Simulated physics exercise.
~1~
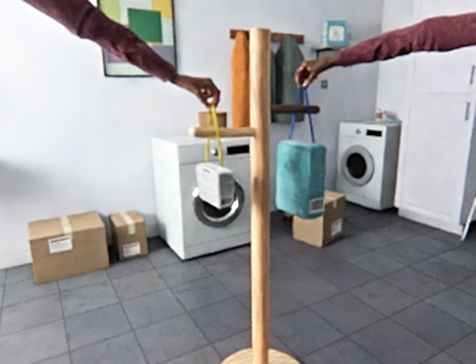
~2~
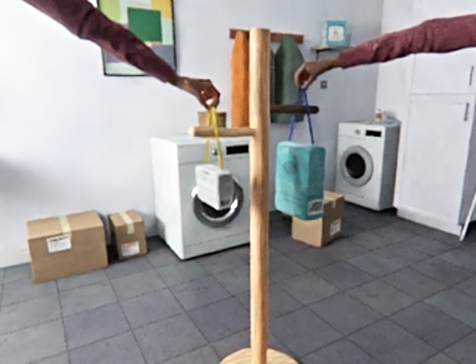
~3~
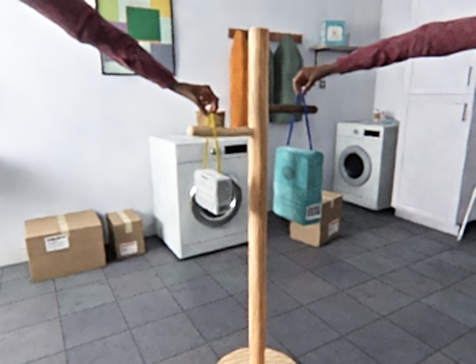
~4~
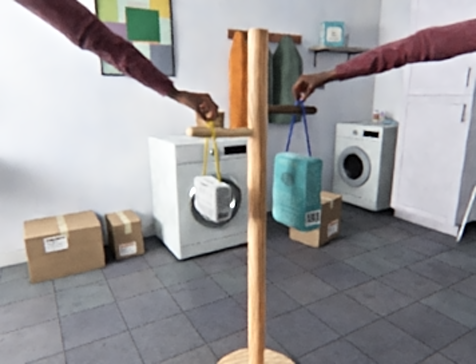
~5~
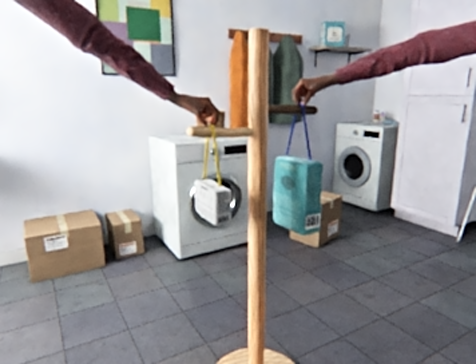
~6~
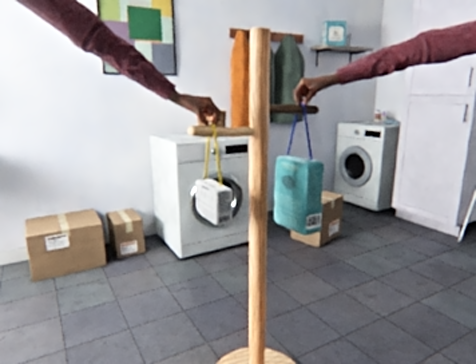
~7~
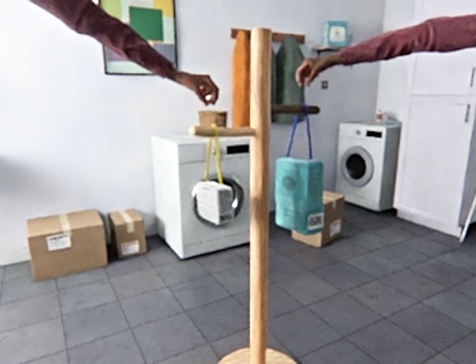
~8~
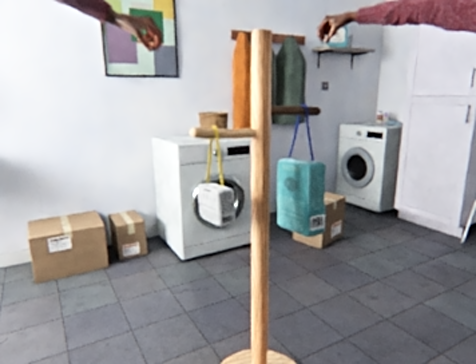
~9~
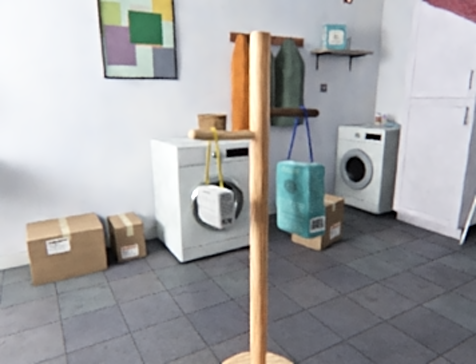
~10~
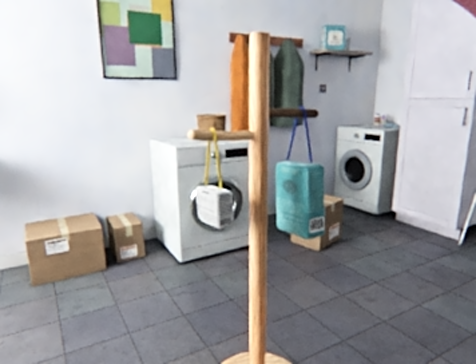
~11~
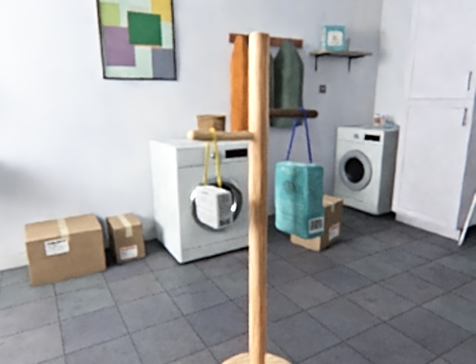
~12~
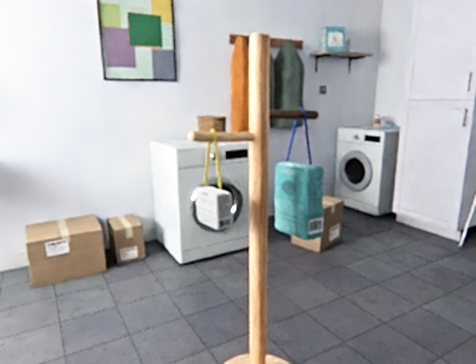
The clip opens on a wooden coat stand in a laundry room, with two hands reaching in from either side. The left hand holds a small white pouch by a yellow loop, and the right hand holds a larger turquoise sack by a blue loop. Both hands lower their loads slightly, bringing the loops down onto the pegs. The hands then let go and draw back, rising out of view. The white pouch stays hanging from the left peg and the turquoise sack from the right one, both upright and nearly still at the end.
